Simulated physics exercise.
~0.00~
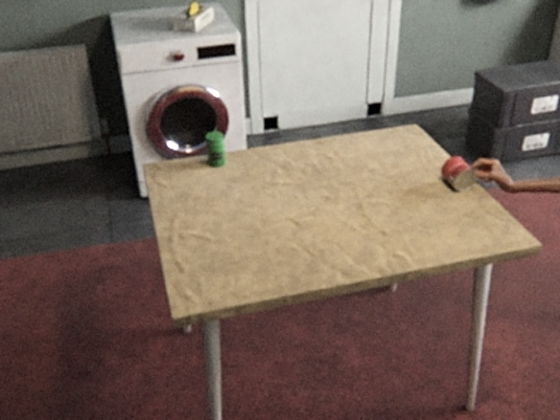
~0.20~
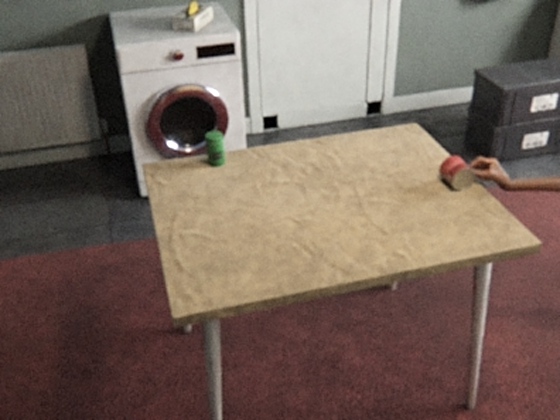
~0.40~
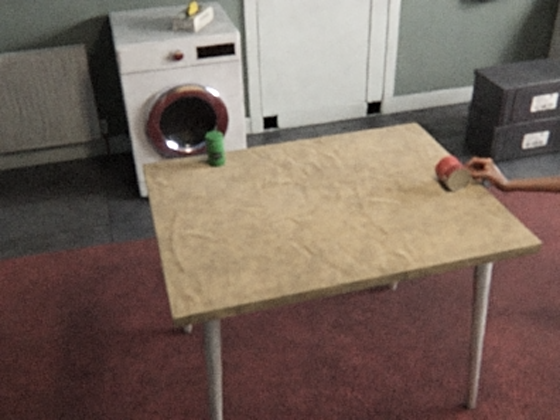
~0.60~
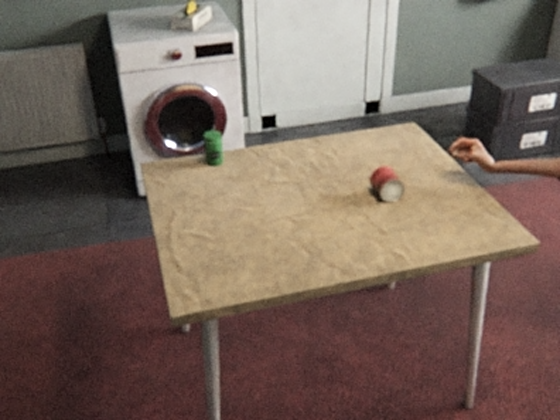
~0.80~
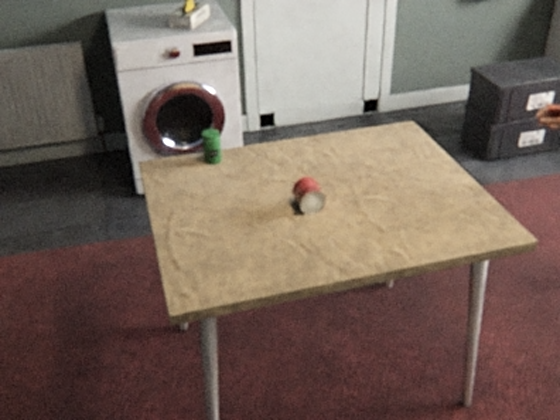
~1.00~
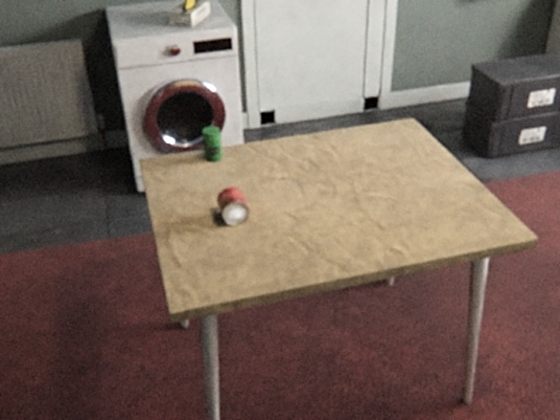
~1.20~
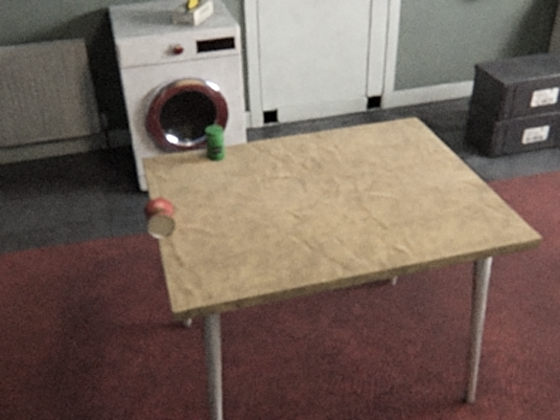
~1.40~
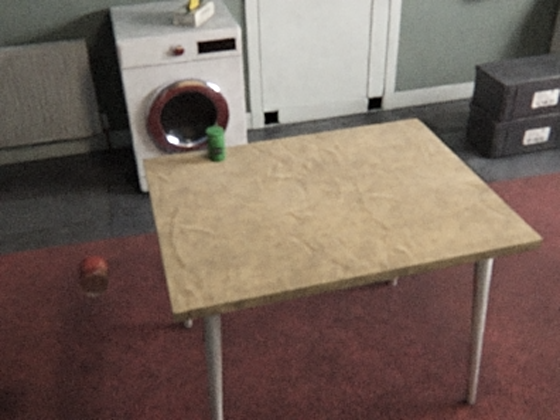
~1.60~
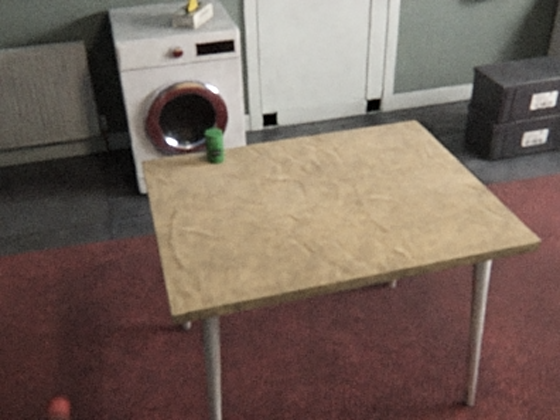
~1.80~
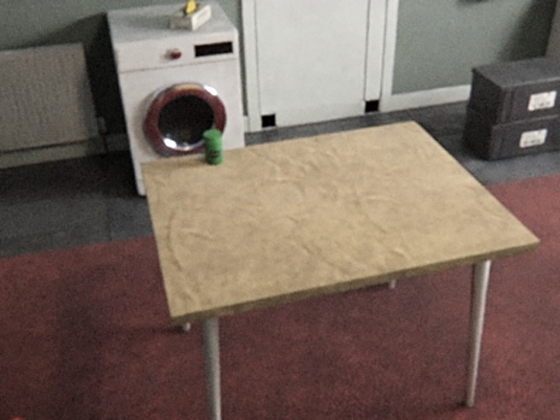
At first, a hand holds a red tin lying on its side near the right edge of a table, while a green jar stands at the far left corner. The hand gives the tin a push to the left, lets go and draws back out of view. The tin travels across the tabletop, passing in front of the green jar. It reaches the left edge, goes over and drops toward the red floor. At the end, the tin is off the table and out of sight, and the green jar still stands in its place.
